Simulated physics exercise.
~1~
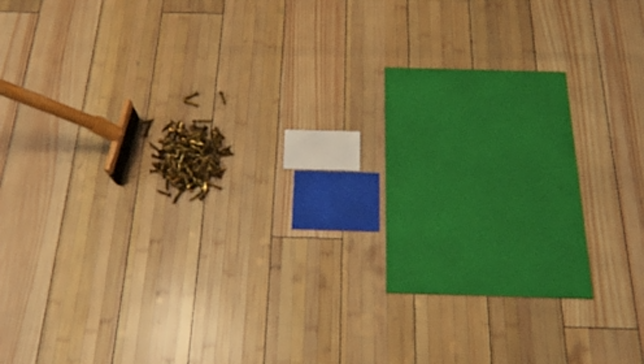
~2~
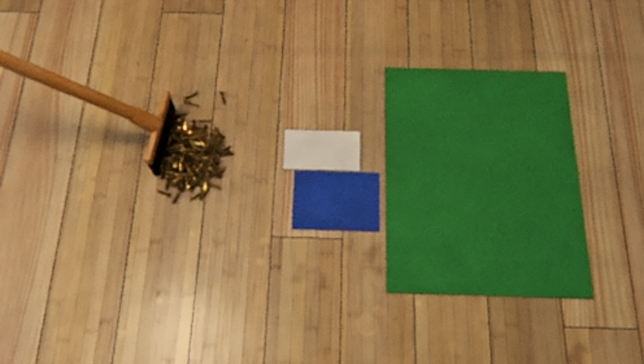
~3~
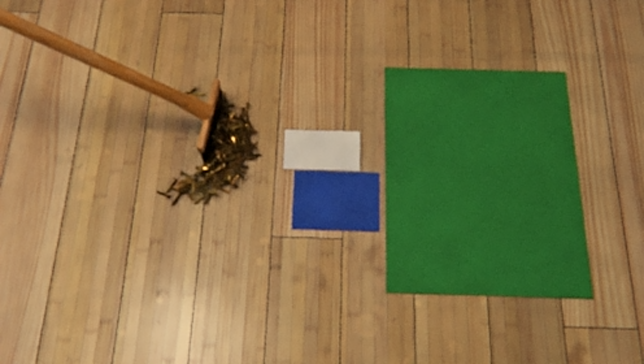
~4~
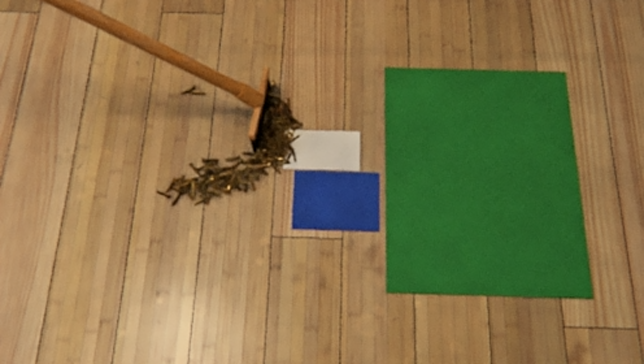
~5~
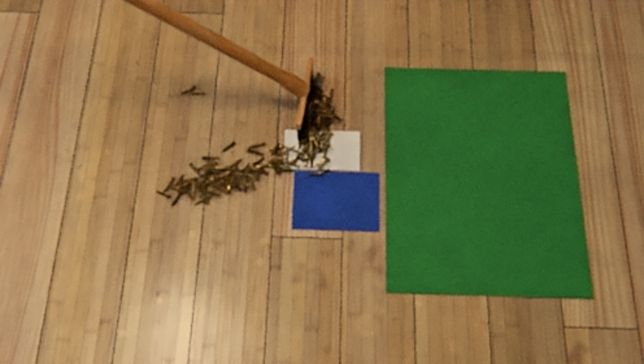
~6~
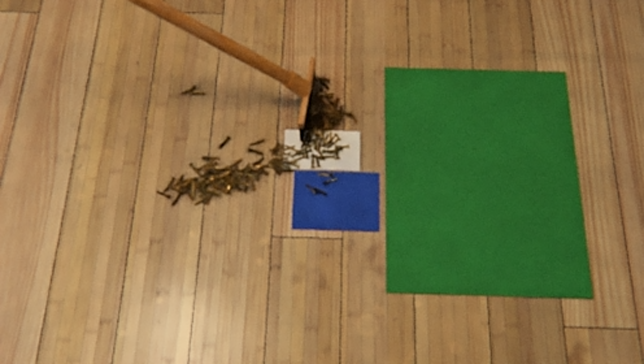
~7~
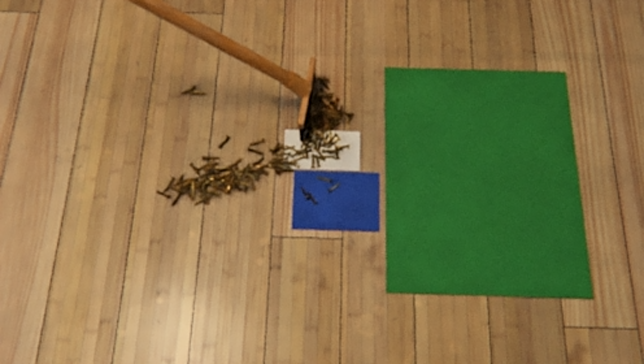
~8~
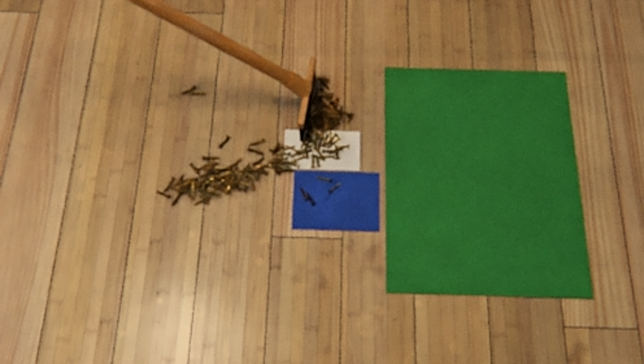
A wooden-handled squeegee moved right across a plank floor beside a large green mat, pushing through a pile of small brass-coloured screws, then stopped, leaving a trail behind, some screws on the white mat, a few on the blue and none on the green.
